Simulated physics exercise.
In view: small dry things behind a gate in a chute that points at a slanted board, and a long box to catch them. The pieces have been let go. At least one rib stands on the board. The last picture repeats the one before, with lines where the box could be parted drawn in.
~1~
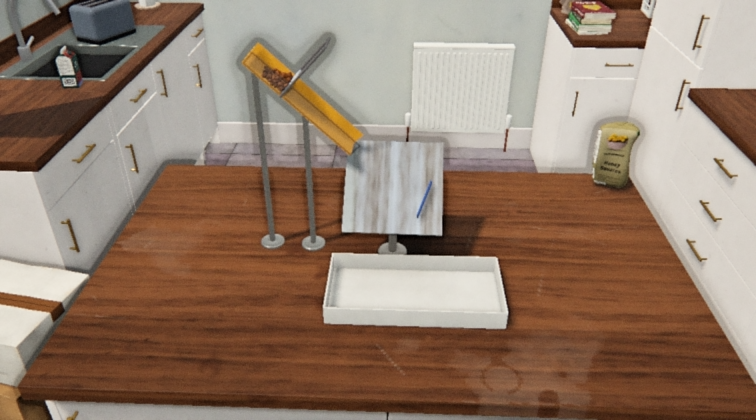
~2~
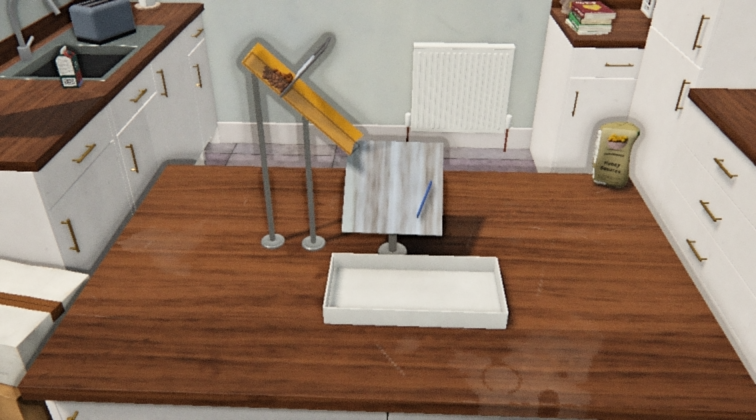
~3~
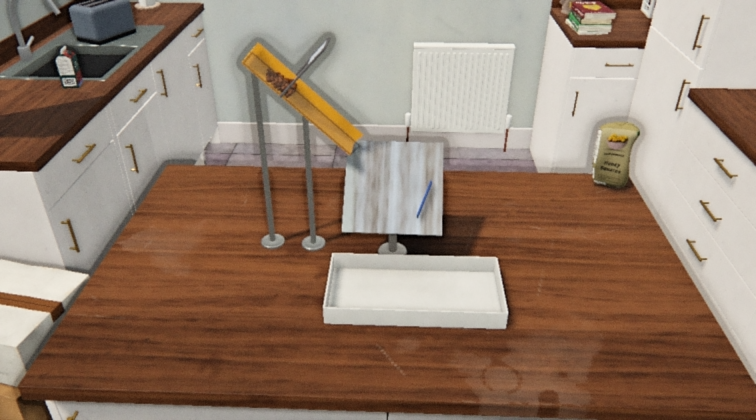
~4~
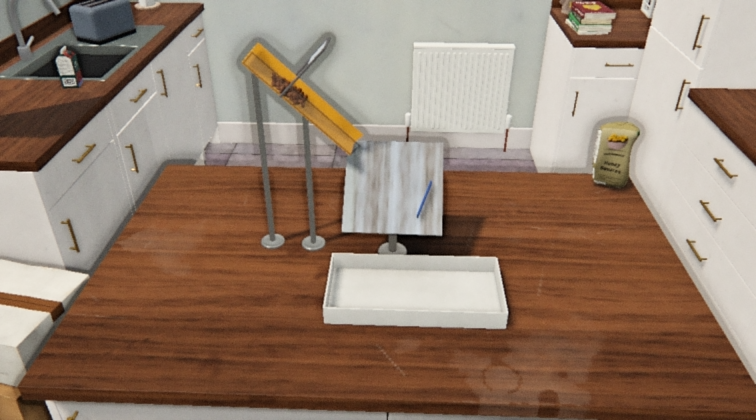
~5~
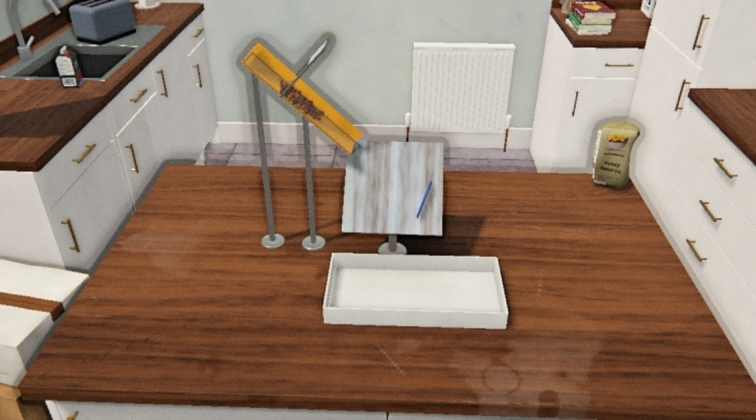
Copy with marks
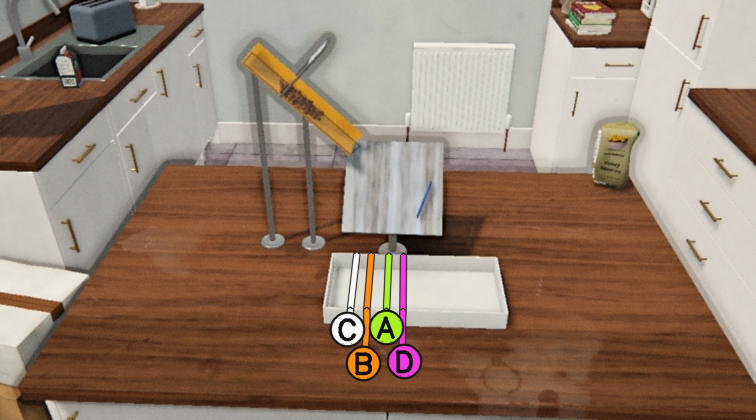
A kitchen with white cabinets and dark worktops is seen from slightly above, across a brown wooden island. A yellow-orange chute on two grey posts holds brown kibble and slopes down rightward to a slanted, grey-and-white streaked board with a blue rib, behind a long, empty white box. The kibble slides down the upper part of the chute, spreading out slightly, while the camera stays still.
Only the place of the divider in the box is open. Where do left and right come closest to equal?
Line D.
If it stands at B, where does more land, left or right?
The right side.
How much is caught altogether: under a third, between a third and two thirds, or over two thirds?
About that: Over two thirds.
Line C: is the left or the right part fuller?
Right.
On the marked copy, line A crosses the front rim at (386, 310); line B crosses the front rim at (366, 309); line C crosses the front rim at (350, 309); line D crosses the front rim at (402, 310).
With A, of what is caught, a small part on the left of the divider, most on the right.
With B, of what is caught, none on the left of the divider, all on the right.
With C, of what is caught, none on the left of the divider, all on the right.
With D, of what is caught, about half on the left of the divider, about half on the right.
